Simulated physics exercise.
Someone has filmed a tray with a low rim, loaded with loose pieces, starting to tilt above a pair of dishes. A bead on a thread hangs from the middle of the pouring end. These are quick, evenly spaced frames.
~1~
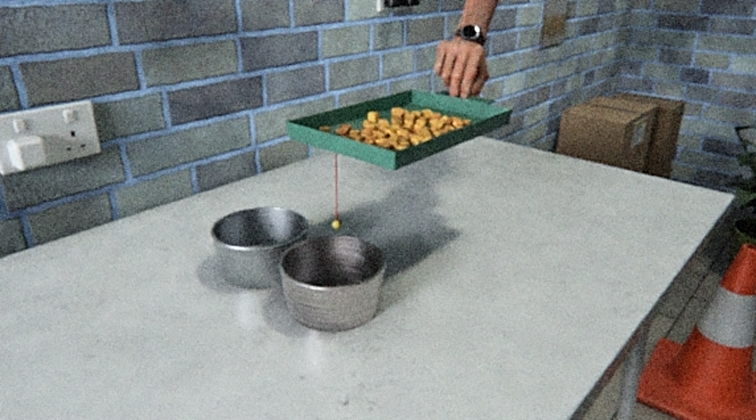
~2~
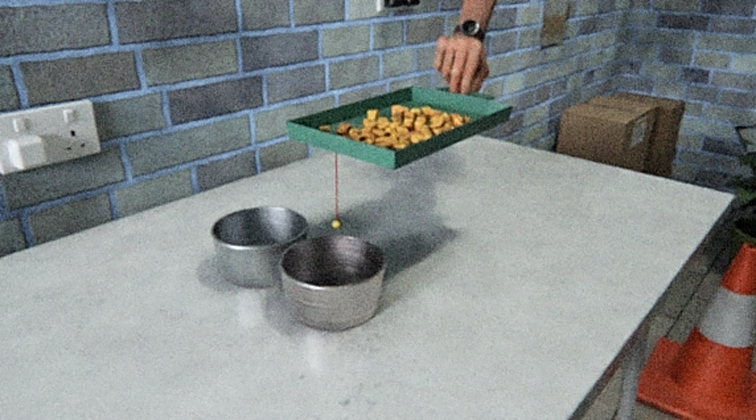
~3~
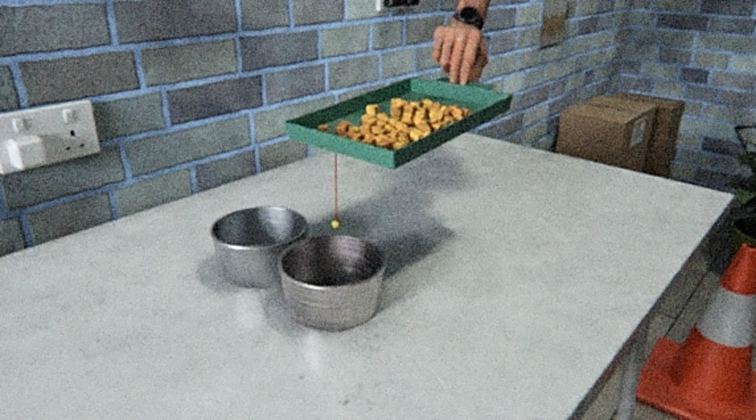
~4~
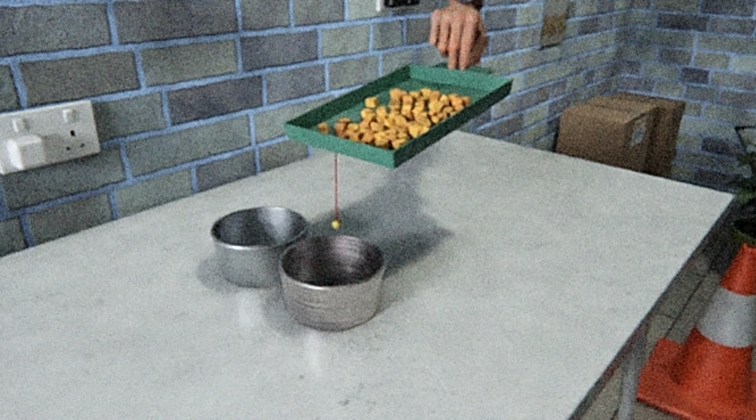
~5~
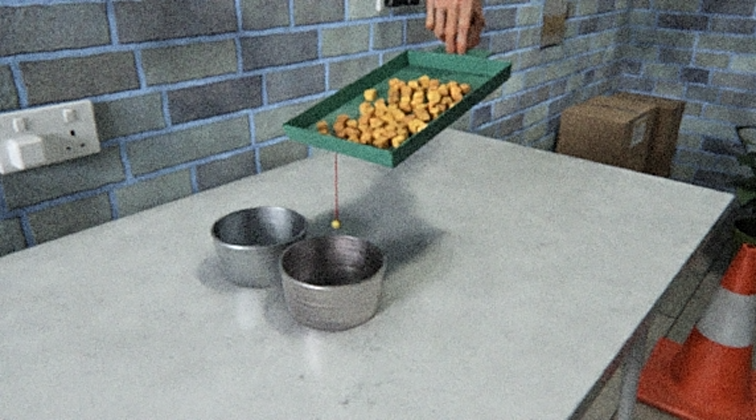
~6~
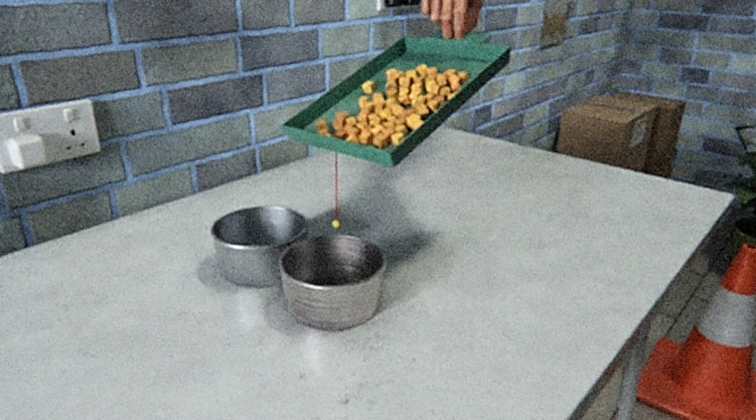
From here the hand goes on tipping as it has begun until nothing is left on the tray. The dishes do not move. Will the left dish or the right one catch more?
The right one ends fuller.
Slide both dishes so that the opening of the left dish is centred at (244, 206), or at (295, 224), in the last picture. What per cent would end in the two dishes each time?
Near 30 % and 30 %.
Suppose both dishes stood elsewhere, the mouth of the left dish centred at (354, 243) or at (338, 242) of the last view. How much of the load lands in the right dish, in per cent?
About 0 and 0 per cent.
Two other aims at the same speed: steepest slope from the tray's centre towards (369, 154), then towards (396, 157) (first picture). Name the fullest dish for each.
At the first place right, at the second the right one.
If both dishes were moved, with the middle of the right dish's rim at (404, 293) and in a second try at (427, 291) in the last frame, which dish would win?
At the first place the dish on the left, at the second the left dish.
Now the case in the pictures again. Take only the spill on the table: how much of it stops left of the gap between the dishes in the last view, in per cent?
Roughly 90 in a hundred.
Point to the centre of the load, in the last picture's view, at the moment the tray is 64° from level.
Near (350, 109).
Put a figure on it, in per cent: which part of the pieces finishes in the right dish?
Some 40 per cent.
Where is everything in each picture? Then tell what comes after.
Corners of the pouring end at (289, 122) and (395, 151), level; middle of the load at (399, 133), croutons; left dish at (223, 259); right dish at (295, 299); bead on its thread at (337, 224), in the first frame.
Corners of the pouring end at (289, 121) and (395, 150), level; middle of the load at (399, 131), in the second frame.
Corners of the pouring end at (287, 122) and (393, 150), tipped barely, level across its low end; middle of the load at (398, 127), in the third frame.
Corners of the pouring end at (287, 123) and (392, 151), tipped a little, level across its low end; middle of the load at (398, 121), in the fourth frame.
Corners of the pouring end at (286, 124) and (391, 151), tipped a little, level across its low end; middle of the load at (397, 115), in the fifth frame.
Corners of the pouring end at (285, 124) and (390, 151), tipped clearly, level across its low end; middle of the load at (395, 109); left dish at (223, 258); right dish at (295, 298), in the sixth frame.
Soon after the last picture, tray tipped steeply; all on the tray.
A little later, tray tipped past a quarter turn; all on the tray.
Later still, tray tipped past a quarter turn; about a third in the right dish; about a quarter in the left dish; about a third outside both.
At rest, tray tipped past a quarter turn; about a third in the right dish; about a quarter in the left dish; about a third outside both.
